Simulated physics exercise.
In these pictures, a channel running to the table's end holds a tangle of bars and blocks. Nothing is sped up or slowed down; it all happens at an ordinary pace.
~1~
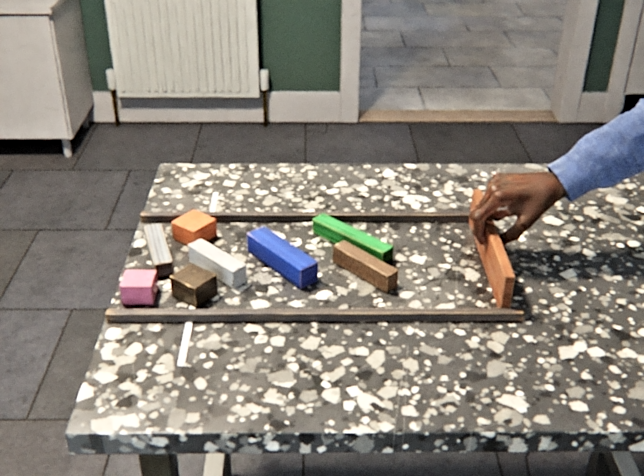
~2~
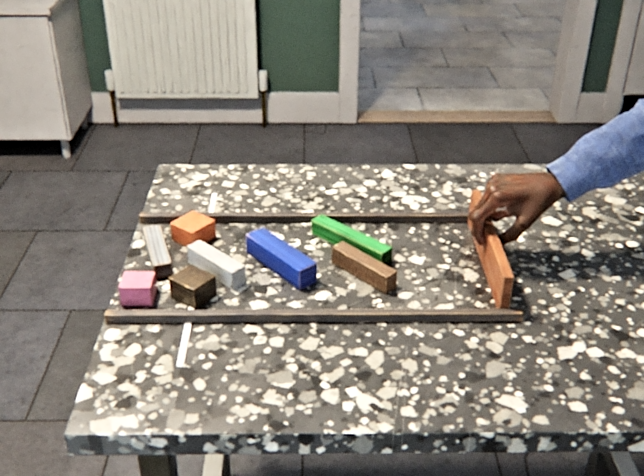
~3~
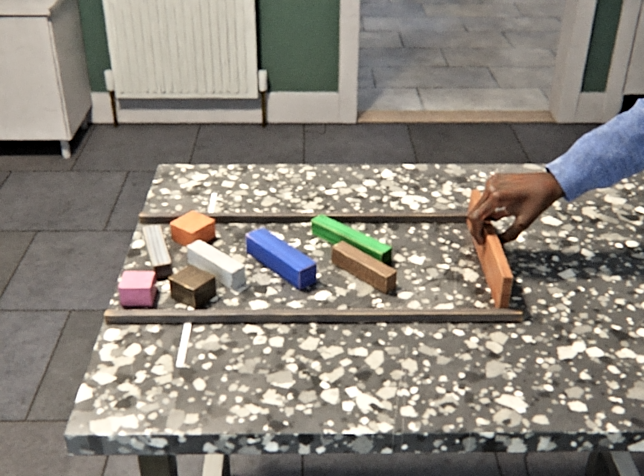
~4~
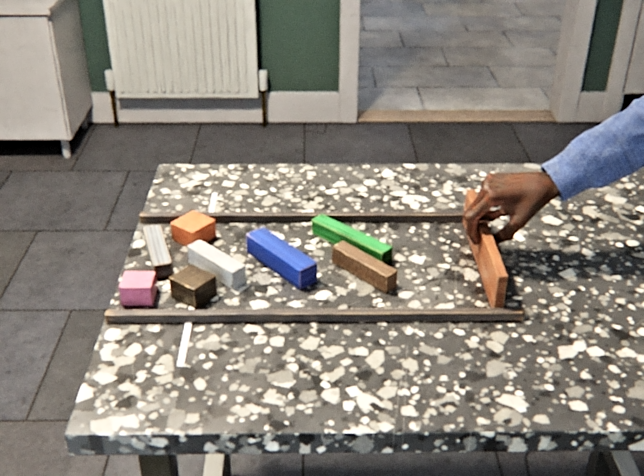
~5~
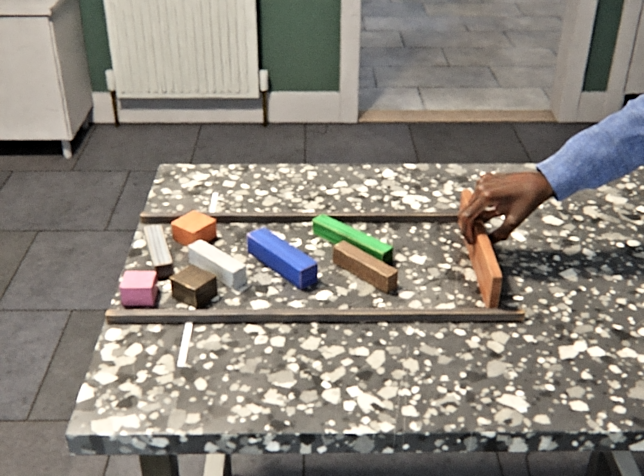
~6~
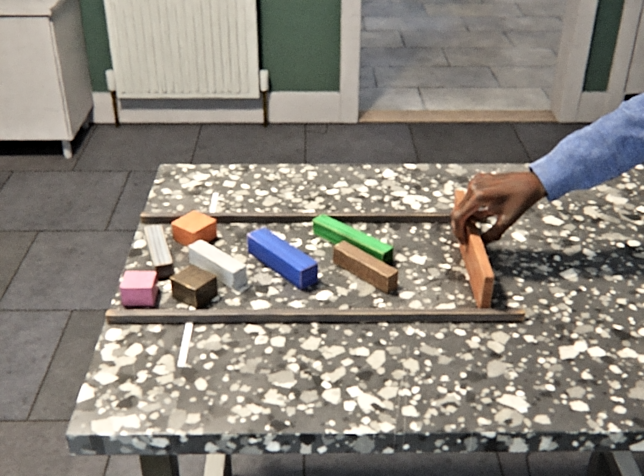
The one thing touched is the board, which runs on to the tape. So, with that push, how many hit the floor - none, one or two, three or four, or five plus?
After the push, one or two are missing from the table.
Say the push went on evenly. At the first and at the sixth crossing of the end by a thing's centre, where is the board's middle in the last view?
At (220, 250) for the first, at (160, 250) for the sixth.
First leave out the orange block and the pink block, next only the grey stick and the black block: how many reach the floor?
The number is 1 for the first case and 0 for the second.
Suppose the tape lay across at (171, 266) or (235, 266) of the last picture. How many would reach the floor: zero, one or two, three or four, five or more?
First tape: 3 or 4; second tape: None.
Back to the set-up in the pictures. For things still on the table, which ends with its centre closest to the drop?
The white bar is the one.
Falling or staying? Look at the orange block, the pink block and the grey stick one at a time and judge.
Here's how it ends: The orange block holds its spot, the pink block goes down and the grey stick goes down.
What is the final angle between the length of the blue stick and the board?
Close to 20°.
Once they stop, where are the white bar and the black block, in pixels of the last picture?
Result: One at about (132, 268), the other at about (127, 298).
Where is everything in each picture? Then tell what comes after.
Pink block (139, 287); grey stick (159, 250); orange block (195, 229); board (490, 247); tape (201, 265), in the first picture.
Grey stick (158, 251); black block (193, 286), in the second picture.
Orange block (193, 230); board (488, 247), in the third picture.
Pink block (139, 288); blue stick (281, 257), in the fourth picture.
Grey stick (159, 251); white bar (217, 264), in the fifth picture.
Pink block (140, 288); grey stick (159, 251); orange block (195, 230); board (471, 247); tape (201, 266), in the sixth picture.
Soon after, none off yet; pink block at rest near (140, 288); grey stick at rest near (159, 251); orange block at rest near (195, 230).
Then, none off yet; pink block moved a little near (126, 289); grey stick moving near (150, 251); orange block at rest near (195, 230).
At rest, the number that fall off is one or two; fallen, grey stick and pink block.
